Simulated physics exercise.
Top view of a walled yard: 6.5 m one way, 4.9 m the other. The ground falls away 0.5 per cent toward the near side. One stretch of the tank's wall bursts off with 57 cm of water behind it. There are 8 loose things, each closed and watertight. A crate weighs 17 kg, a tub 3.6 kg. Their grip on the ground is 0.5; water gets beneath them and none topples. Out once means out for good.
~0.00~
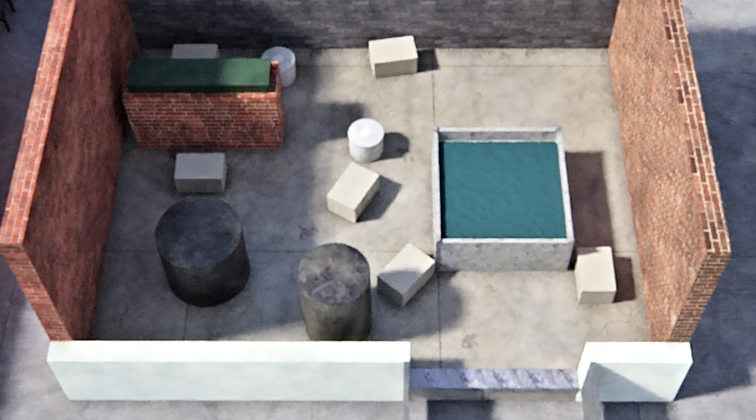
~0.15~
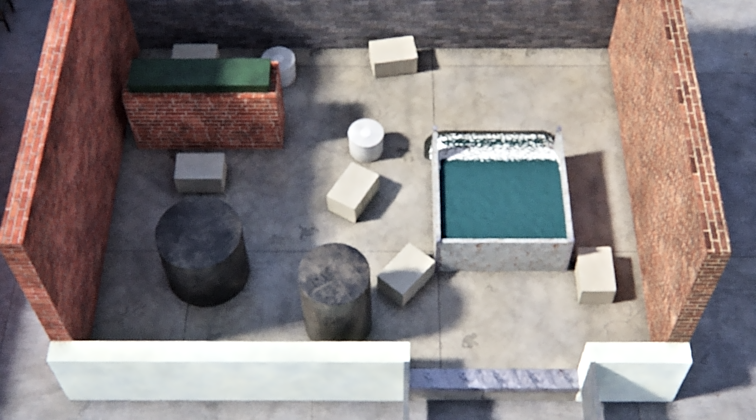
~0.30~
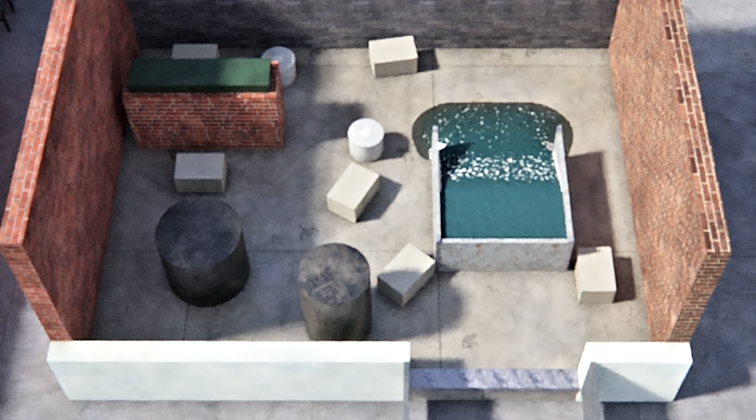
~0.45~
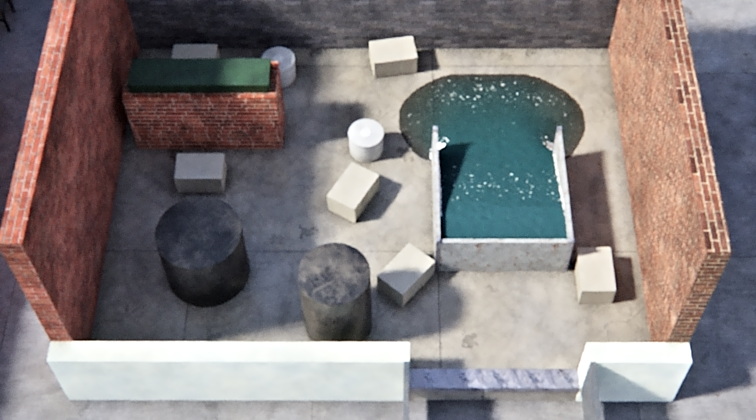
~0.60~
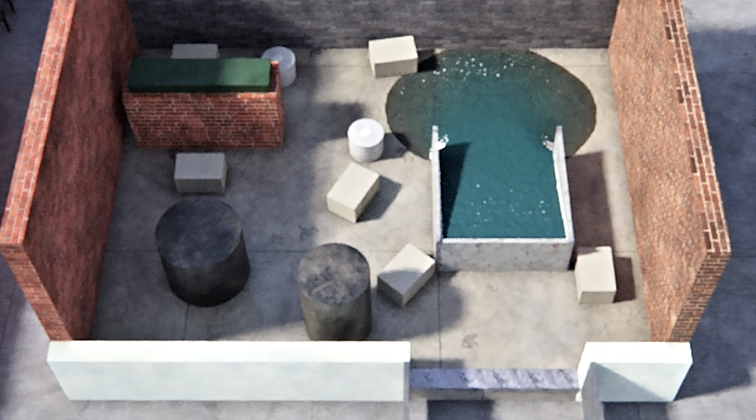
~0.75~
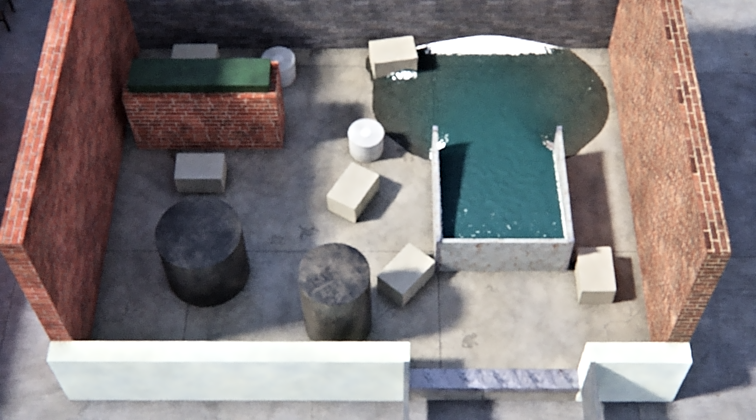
Dark green water bursting through the far side of a square tank and spreading across a walled yard toward the back wall.
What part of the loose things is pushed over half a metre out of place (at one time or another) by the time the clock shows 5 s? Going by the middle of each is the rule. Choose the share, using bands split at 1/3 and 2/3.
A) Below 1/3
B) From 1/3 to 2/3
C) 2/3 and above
The answer is B.
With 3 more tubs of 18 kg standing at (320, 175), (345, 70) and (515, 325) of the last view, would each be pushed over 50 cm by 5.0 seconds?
Order as given: Stays inside it, goes farther, stays inside it.
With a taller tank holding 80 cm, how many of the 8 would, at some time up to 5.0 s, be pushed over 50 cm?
That would make 4 of them.
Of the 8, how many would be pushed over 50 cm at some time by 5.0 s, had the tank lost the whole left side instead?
So the tally would be 5.
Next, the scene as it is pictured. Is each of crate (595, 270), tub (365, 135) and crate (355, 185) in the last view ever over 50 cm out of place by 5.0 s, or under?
First exceeding it, second falling below it, third falling below it.
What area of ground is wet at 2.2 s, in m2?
Flooded: Near 11.0 m2.
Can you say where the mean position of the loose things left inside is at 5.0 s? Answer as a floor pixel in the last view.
I'd put it around (305, 171).
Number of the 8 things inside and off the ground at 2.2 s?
Count: 1.
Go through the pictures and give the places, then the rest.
In the first picture, a crate at (393, 49), on the bottom; a tub at (366, 133), on the bottom; water covers 2.3 m2; 0 of 8 have shifted.
In the second picture, a crate at (393, 49), on the bottom; a tub at (366, 133) rests on the ground; 3.1 m2 under water; 0 of 8 have shifted.
In the third picture, a crate at (393, 49), on the bottom; a tub at (366, 133), on the bottom; 4.1 m2 under water; 0 of 8 have shifted.
In the fourth picture, a crate at (393, 49) rests on the ground; a tub at (366, 133), on the bottom; water covers 5.3 m2; 0 of 8 have shifted.
In the fifth picture, a crate at (393, 49), on the bottom; a tub at (366, 133) rests on the ground; water covers 6.7 m2; 0 of 8 have shifted.
In the sixth picture, a crate at (393, 49), on the bottom; a tub at (366, 133) rests on the ground; 7.5 m2 under water; 0 of 8 have shifted.
After 1.1 s 0 of 8 are over 50 cm from their spots; 0 afloat.
After 2.2 s 1 of 8 are over 50 cm from their spots; 1 afloat.
After 3.5 s 3 of 8 are over 50 cm from their spots; 3 afloat.
After 5.0 s 3 of 8 are over 50 cm from their spots, and 4 have been at some point; 4 afloat.
